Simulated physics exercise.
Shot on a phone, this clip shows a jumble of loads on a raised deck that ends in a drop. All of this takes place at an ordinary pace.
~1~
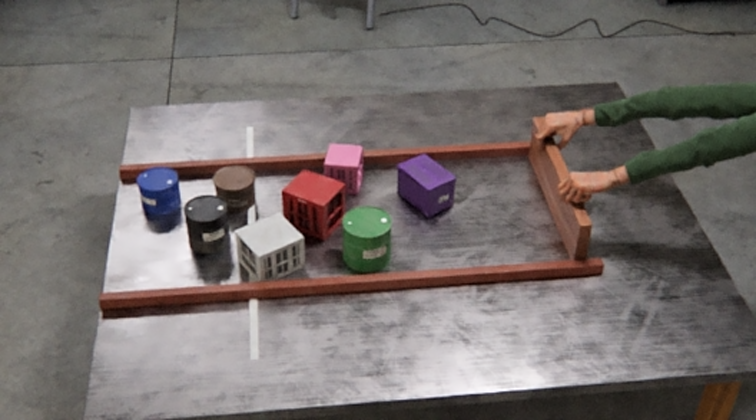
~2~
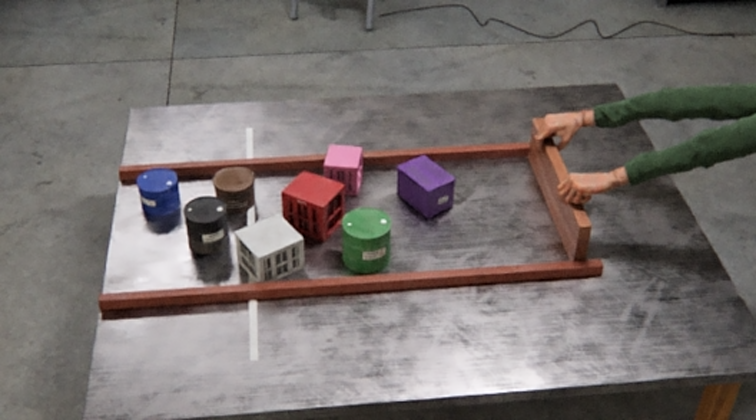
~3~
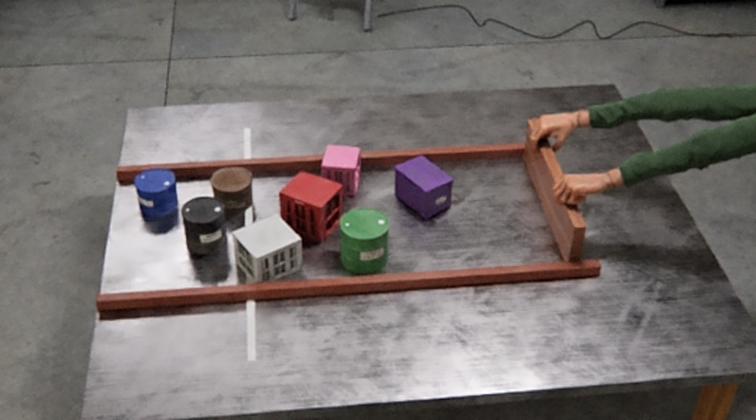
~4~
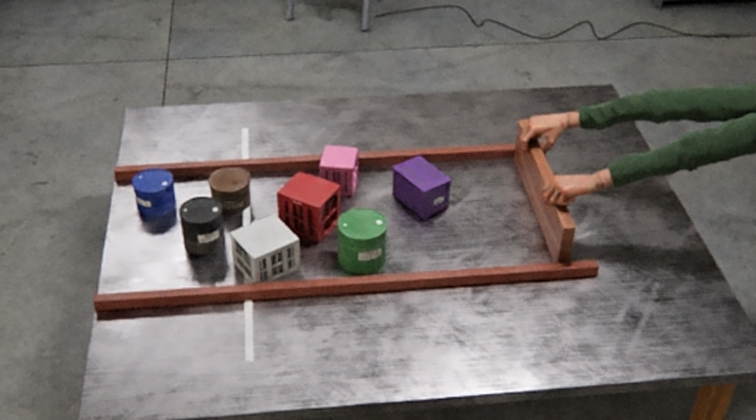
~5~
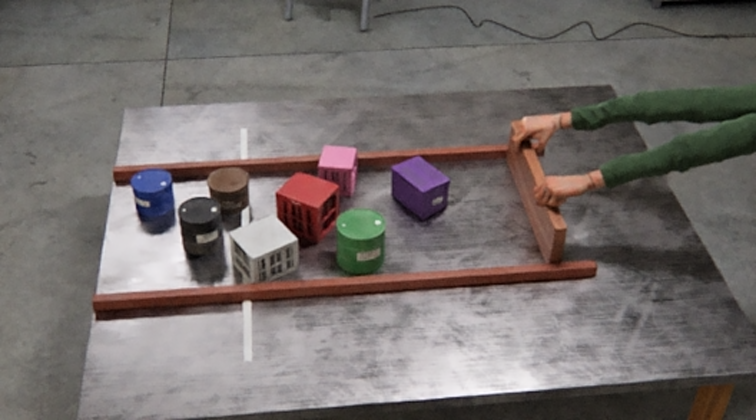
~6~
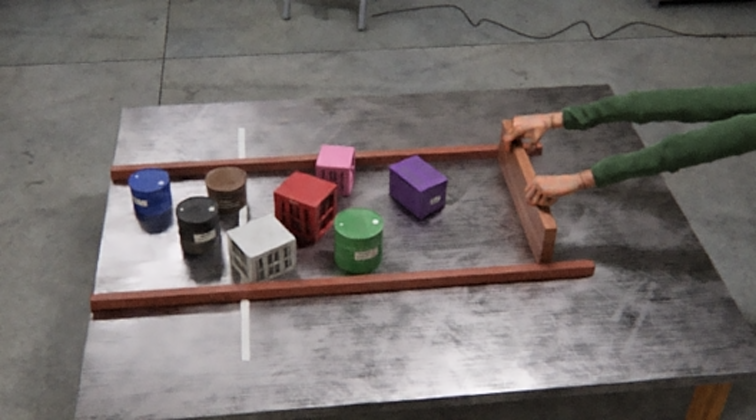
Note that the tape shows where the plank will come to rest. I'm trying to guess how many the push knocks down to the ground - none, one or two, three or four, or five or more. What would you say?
I would say none.
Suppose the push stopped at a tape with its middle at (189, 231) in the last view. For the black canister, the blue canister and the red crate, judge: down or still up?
Short version: The black canister heads down, the blue canister heads down, the red crate sits tight.
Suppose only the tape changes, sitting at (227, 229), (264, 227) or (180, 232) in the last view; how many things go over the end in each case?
In order: 0, 0 and 2.
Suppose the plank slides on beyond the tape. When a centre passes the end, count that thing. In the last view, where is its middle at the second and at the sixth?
At (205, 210) for the second, at (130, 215) for the sixth.
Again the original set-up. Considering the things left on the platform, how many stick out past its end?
As for overhanging, the count is 0.
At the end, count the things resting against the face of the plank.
In total, 3.
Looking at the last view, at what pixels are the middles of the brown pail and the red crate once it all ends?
I'd put one close to (187, 194) and the other close to (194, 224).
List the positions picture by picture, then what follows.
In the first picture, blue canister (160, 190); black canister (207, 224); brown pail (235, 189); plank (558, 188); tape (252, 227).
In the second picture, black canister (207, 225); pink crate (344, 170).
In the third picture, brown pail (233, 191); plank (552, 189).
In the fourth picture, blue canister (155, 192); red crate (309, 207).
In the fifth picture, black canister (201, 226); white crate (264, 251).
In the sixth picture, blue canister (151, 191); black canister (199, 225); brown pail (227, 190); plank (525, 190); tape (243, 228).
Soon after, none off yet; blue canister at rest near (151, 191); black canister at rest near (199, 225); brown pail at rest near (227, 190).
After that, none off yet; blue canister at rest near (151, 191); black canister displaced a little near (193, 226); brown pail displaced a little near (221, 192).
In the end, the number that fall off is zero.
